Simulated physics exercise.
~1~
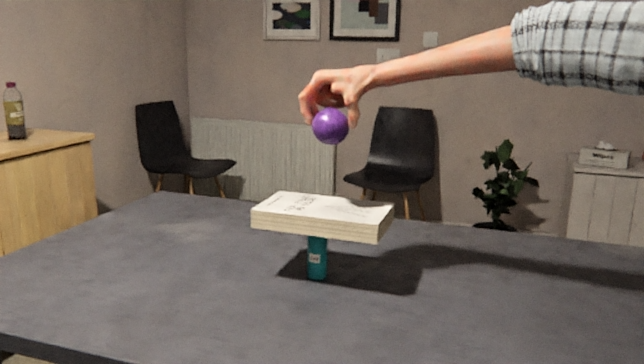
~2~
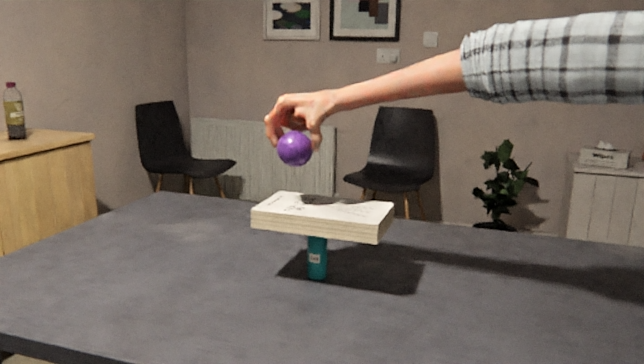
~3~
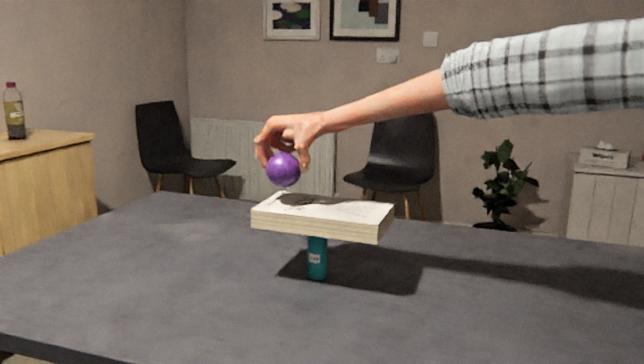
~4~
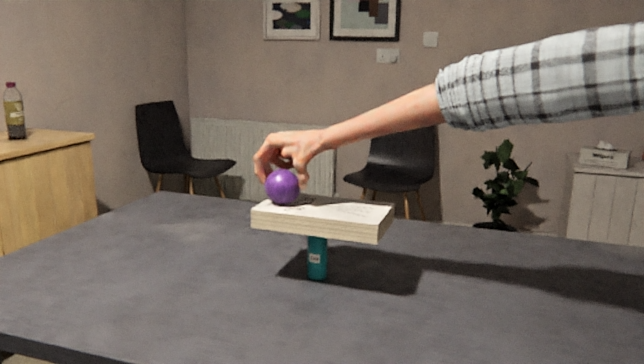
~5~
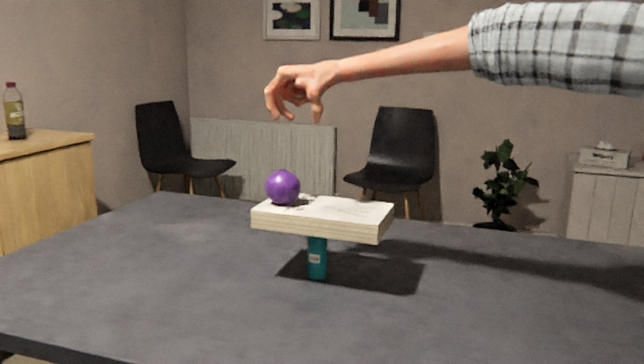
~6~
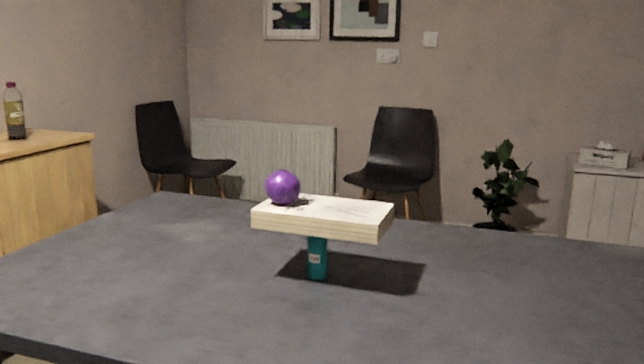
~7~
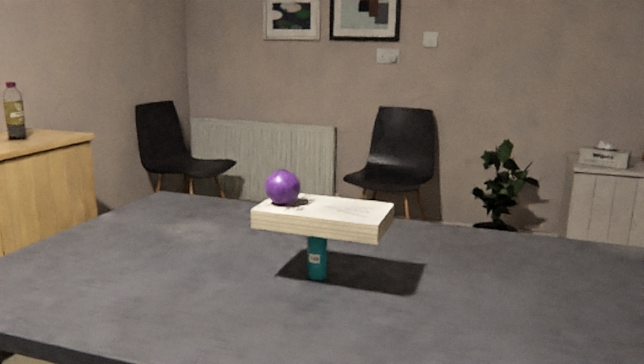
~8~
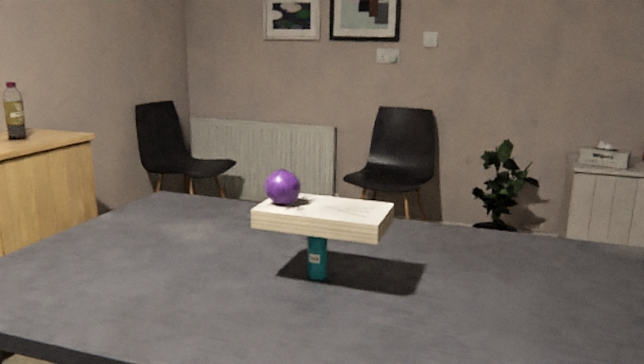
Purple ball being lowered by a hand onto the left side of a book balanced on a turquoise cylinder, then resting steady.
